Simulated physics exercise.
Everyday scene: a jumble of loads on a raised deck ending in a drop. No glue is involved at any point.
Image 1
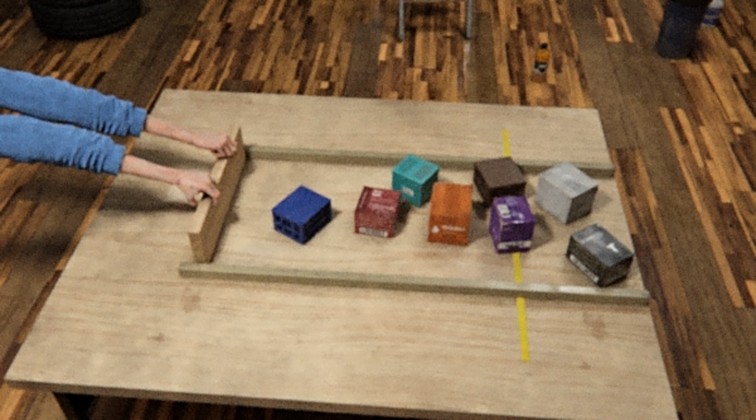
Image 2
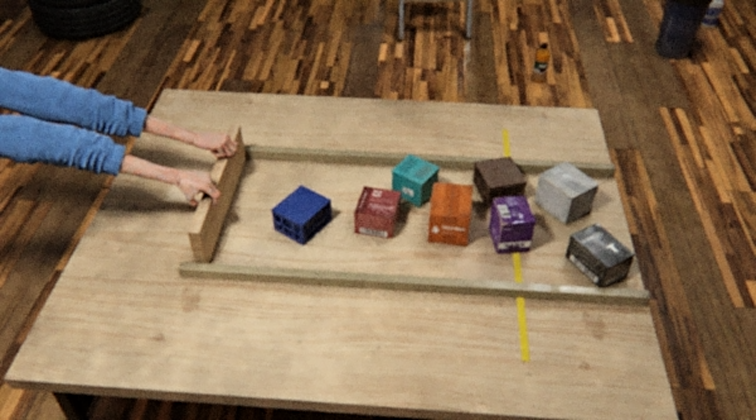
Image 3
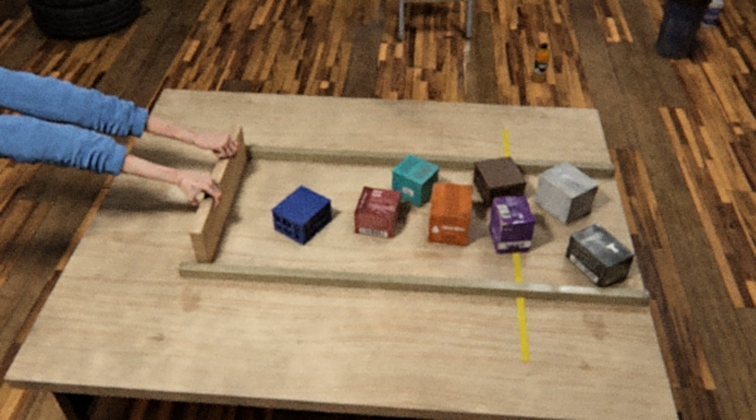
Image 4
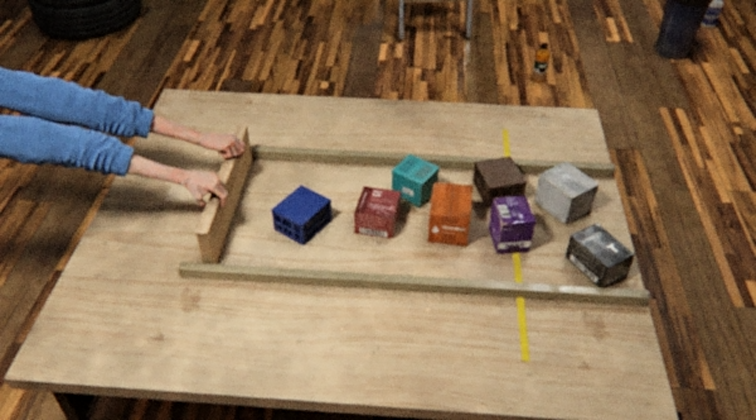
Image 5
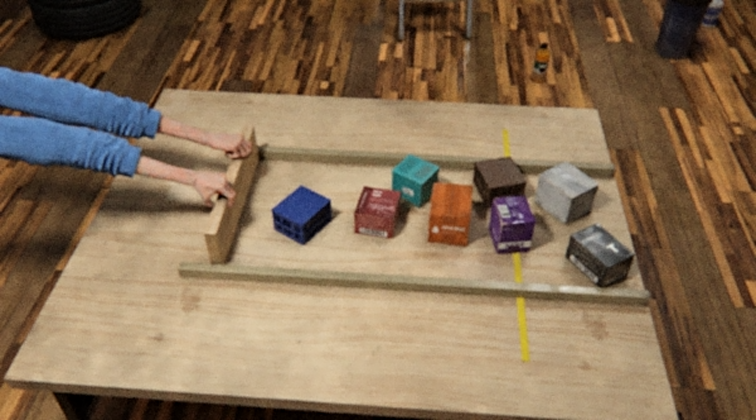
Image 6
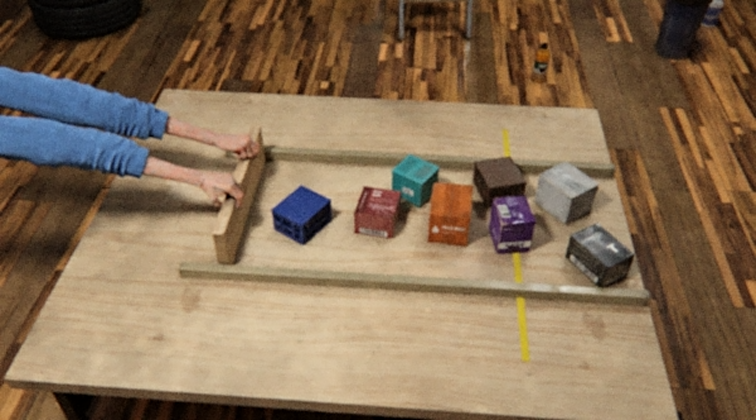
At first, two hands hold a wooden plank upright at the left end of a railed lane on a table, with eight colourful boxes spread out to its right. The hands then slide the plank slightly rightward, narrowing the gap to the blue crate, while all the boxes stay still.
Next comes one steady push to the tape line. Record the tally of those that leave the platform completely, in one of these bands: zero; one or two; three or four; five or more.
In the end, the drop-off count sits at one or a two.
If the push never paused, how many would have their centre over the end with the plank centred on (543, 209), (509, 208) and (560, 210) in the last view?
Counts by place: 4 / 2 / 4.
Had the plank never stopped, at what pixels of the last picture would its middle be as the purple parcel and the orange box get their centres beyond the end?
Points: About (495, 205) and about (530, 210).
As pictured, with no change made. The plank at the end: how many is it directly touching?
Number in contact with it: 2.
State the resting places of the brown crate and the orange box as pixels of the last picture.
Near (569, 188) and (618, 224).
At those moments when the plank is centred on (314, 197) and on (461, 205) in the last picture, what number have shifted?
Tally: First 1; then 8.
Early on, none off yet; black box at rest near (599, 255); white parcel at rest near (566, 193); purple parcel at rest near (511, 225).
Finally, the number that fall off is one or two; lost, purple parcel and black box.
